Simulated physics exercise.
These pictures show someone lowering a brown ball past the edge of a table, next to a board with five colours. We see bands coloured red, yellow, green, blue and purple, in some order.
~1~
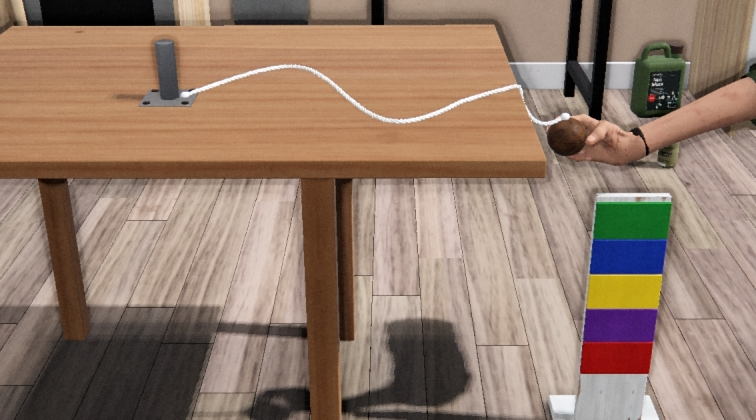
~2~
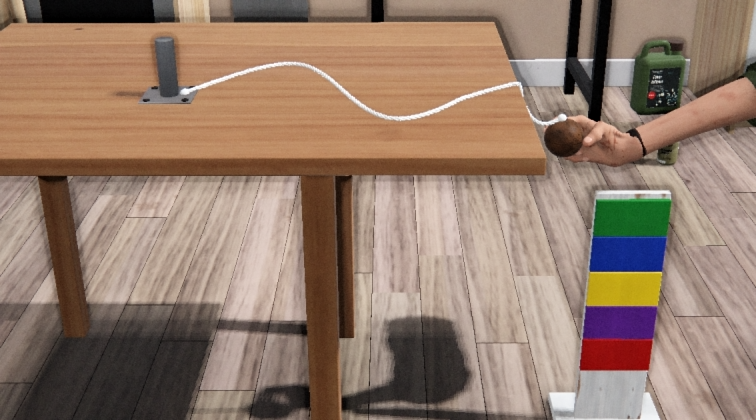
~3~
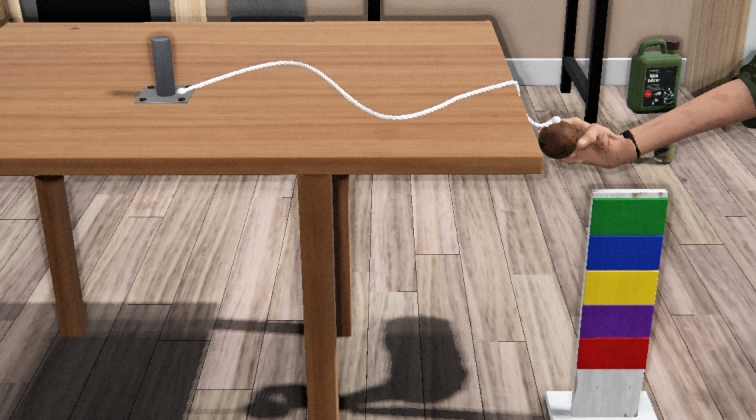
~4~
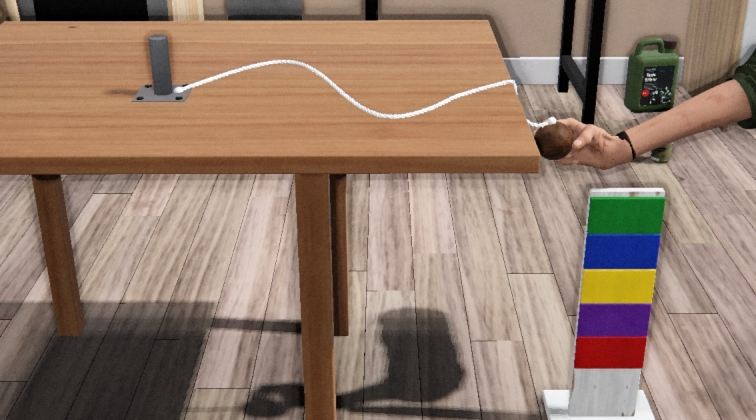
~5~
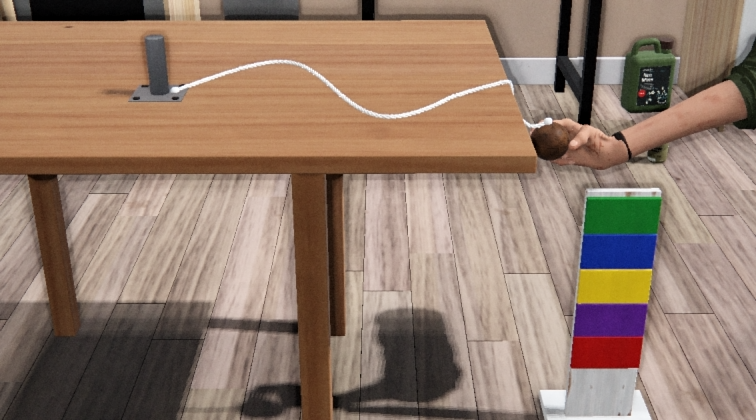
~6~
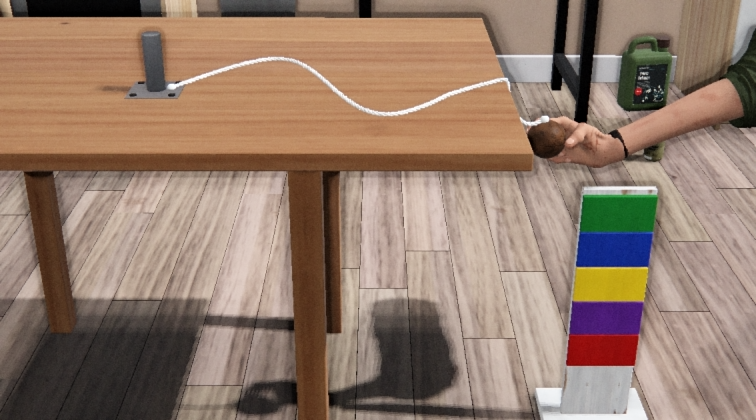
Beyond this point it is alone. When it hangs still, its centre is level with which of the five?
With purple.
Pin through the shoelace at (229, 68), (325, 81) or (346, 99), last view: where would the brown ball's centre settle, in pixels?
Taking the tries in turn: (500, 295), (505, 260) and (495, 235).
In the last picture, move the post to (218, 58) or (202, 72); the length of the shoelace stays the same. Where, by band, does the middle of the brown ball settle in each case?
Result per try, in order: Red / red.
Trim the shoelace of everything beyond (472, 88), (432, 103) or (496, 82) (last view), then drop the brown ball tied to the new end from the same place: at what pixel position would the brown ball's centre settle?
Case by case: Close to (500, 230), (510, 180) and (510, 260).
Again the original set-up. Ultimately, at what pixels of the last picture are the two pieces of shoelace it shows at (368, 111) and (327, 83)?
The first at (505, 84), the second at (419, 80).
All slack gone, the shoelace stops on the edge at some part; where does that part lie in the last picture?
(368, 111), give or take.
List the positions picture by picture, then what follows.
In the first frame, brown ball (567, 136); green (633, 222); blue (629, 258); yellow (625, 293); purple (621, 327); red (617, 359).
In the second frame, brown ball (564, 138); shoelace through (222, 80) (306, 66) (347, 94) (415, 117) (489, 91).
In the third frame, brown ball (558, 140).
In the fourth frame, brown ball (554, 141); shoelace through (216, 78) (300, 64) (342, 92) (409, 115) (483, 89).
In the fifth frame, brown ball (550, 141).
In the sixth frame, brown ball (547, 139); shoelace through (209, 75) (294, 61) (335, 90) (403, 113) (476, 87).
A little later, ball near (523, 316); level with purple.
Next, ball near (458, 316); level with purple.
Later still, ball near (510, 317); level with purple.
When it is over, ball near (487, 317); level with purple. Its middle rests at the purple band.
